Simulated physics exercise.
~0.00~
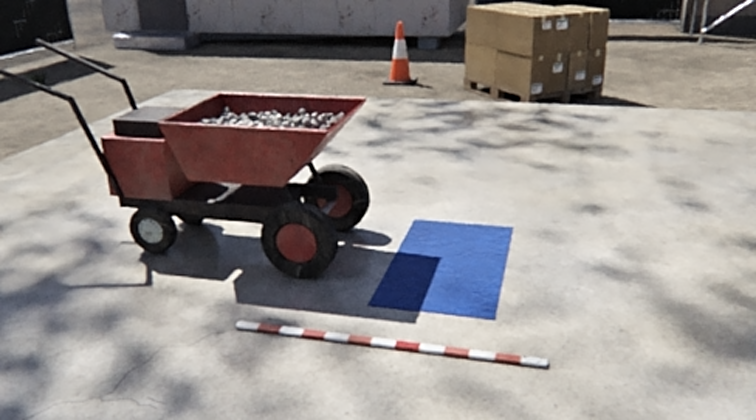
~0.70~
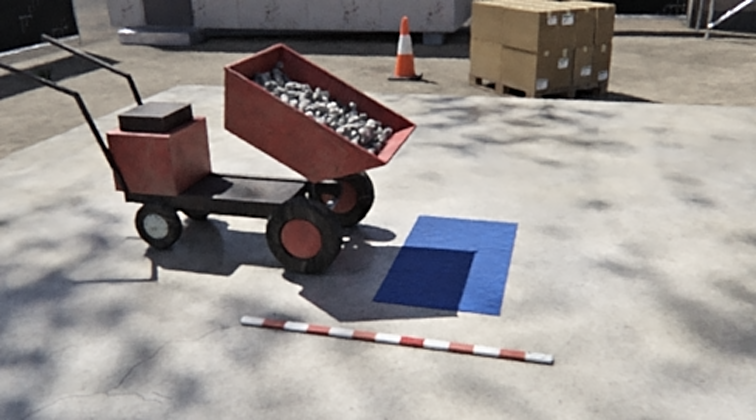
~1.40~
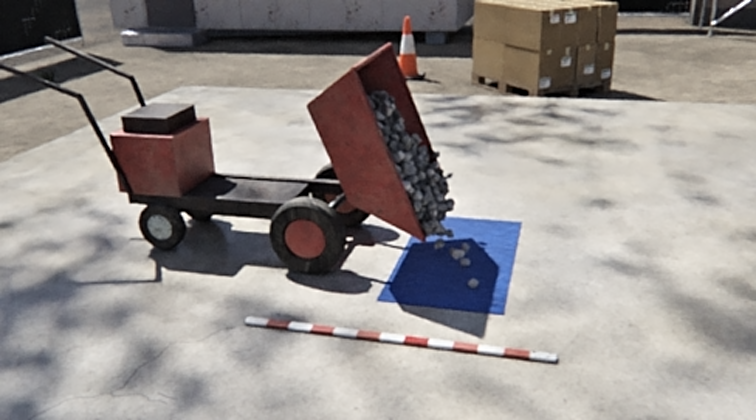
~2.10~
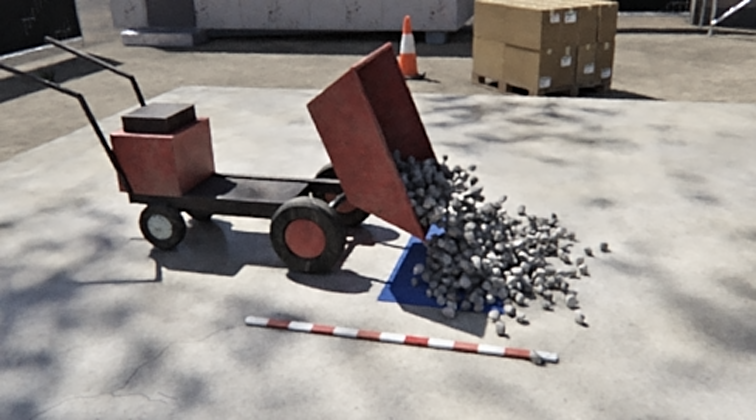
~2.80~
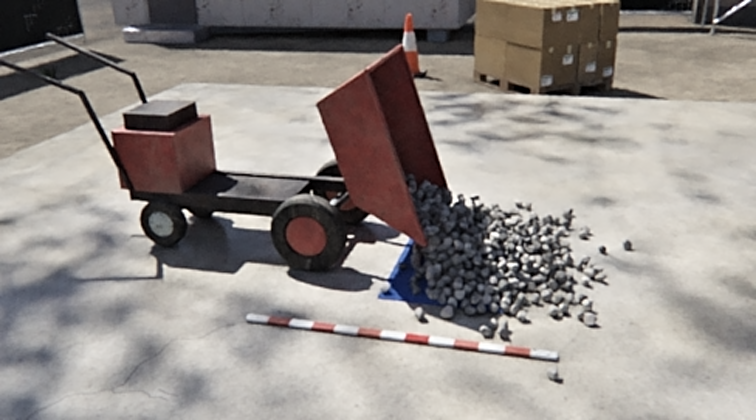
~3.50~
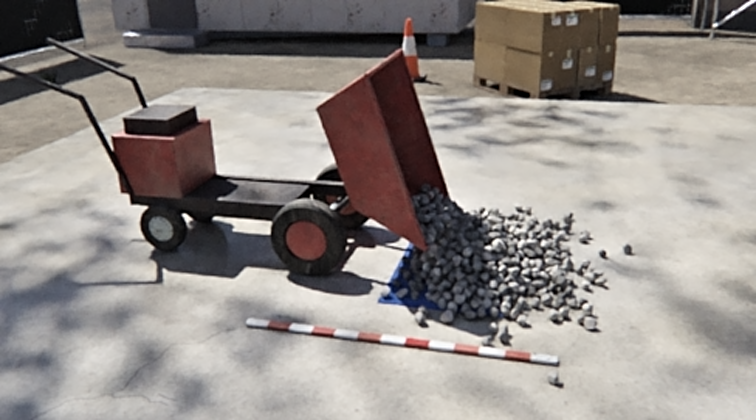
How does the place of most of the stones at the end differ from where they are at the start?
At the start the stones sit in the barrow's red skip, while at the end most of them lie lower down and to the right, in a heap on and around the blue sheet.
